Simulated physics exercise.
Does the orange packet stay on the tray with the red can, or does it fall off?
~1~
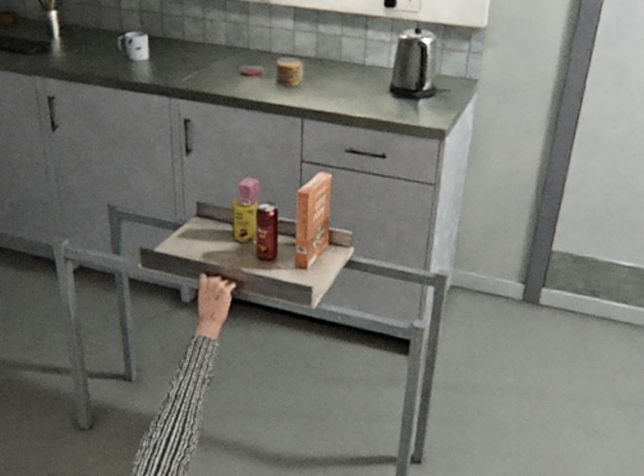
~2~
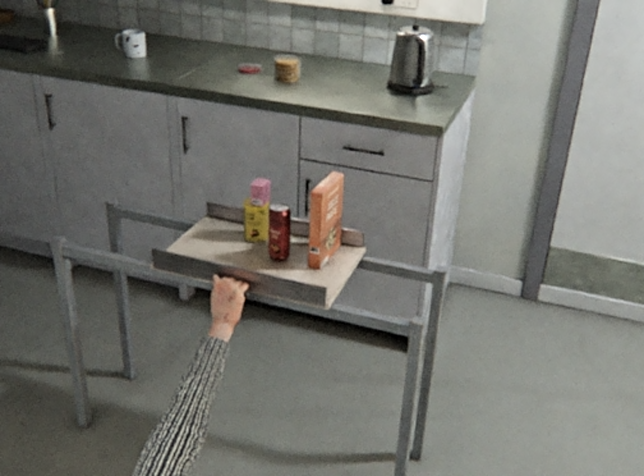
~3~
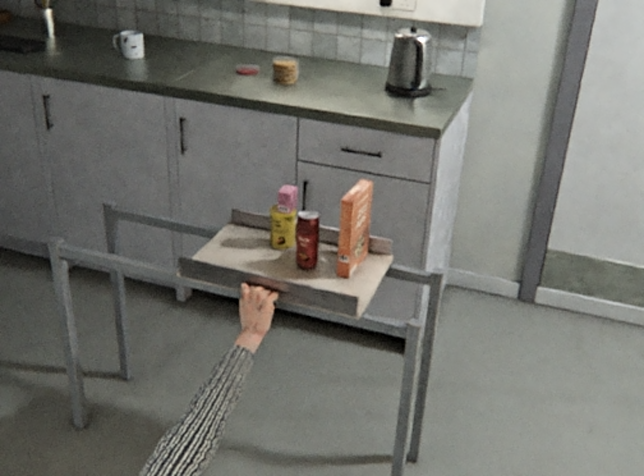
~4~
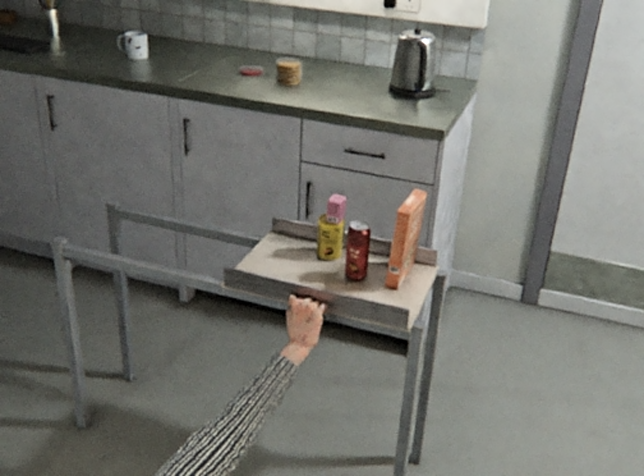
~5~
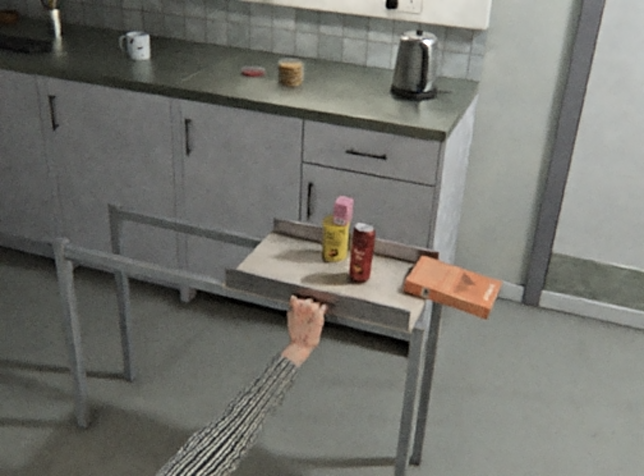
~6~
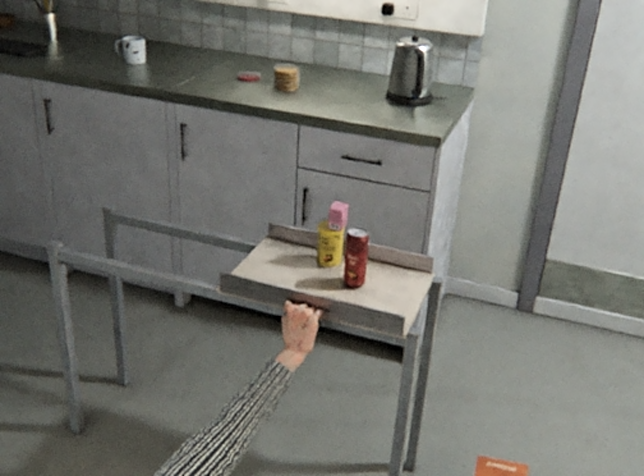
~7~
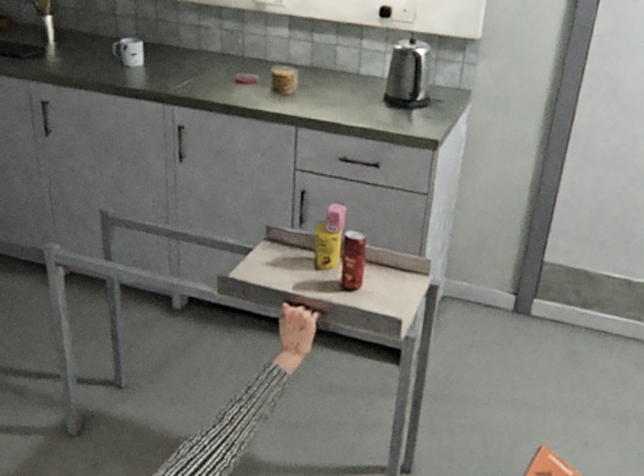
The orange packet tips over the right edge and falls off, while the red can stays standing in about the same place on the tray.
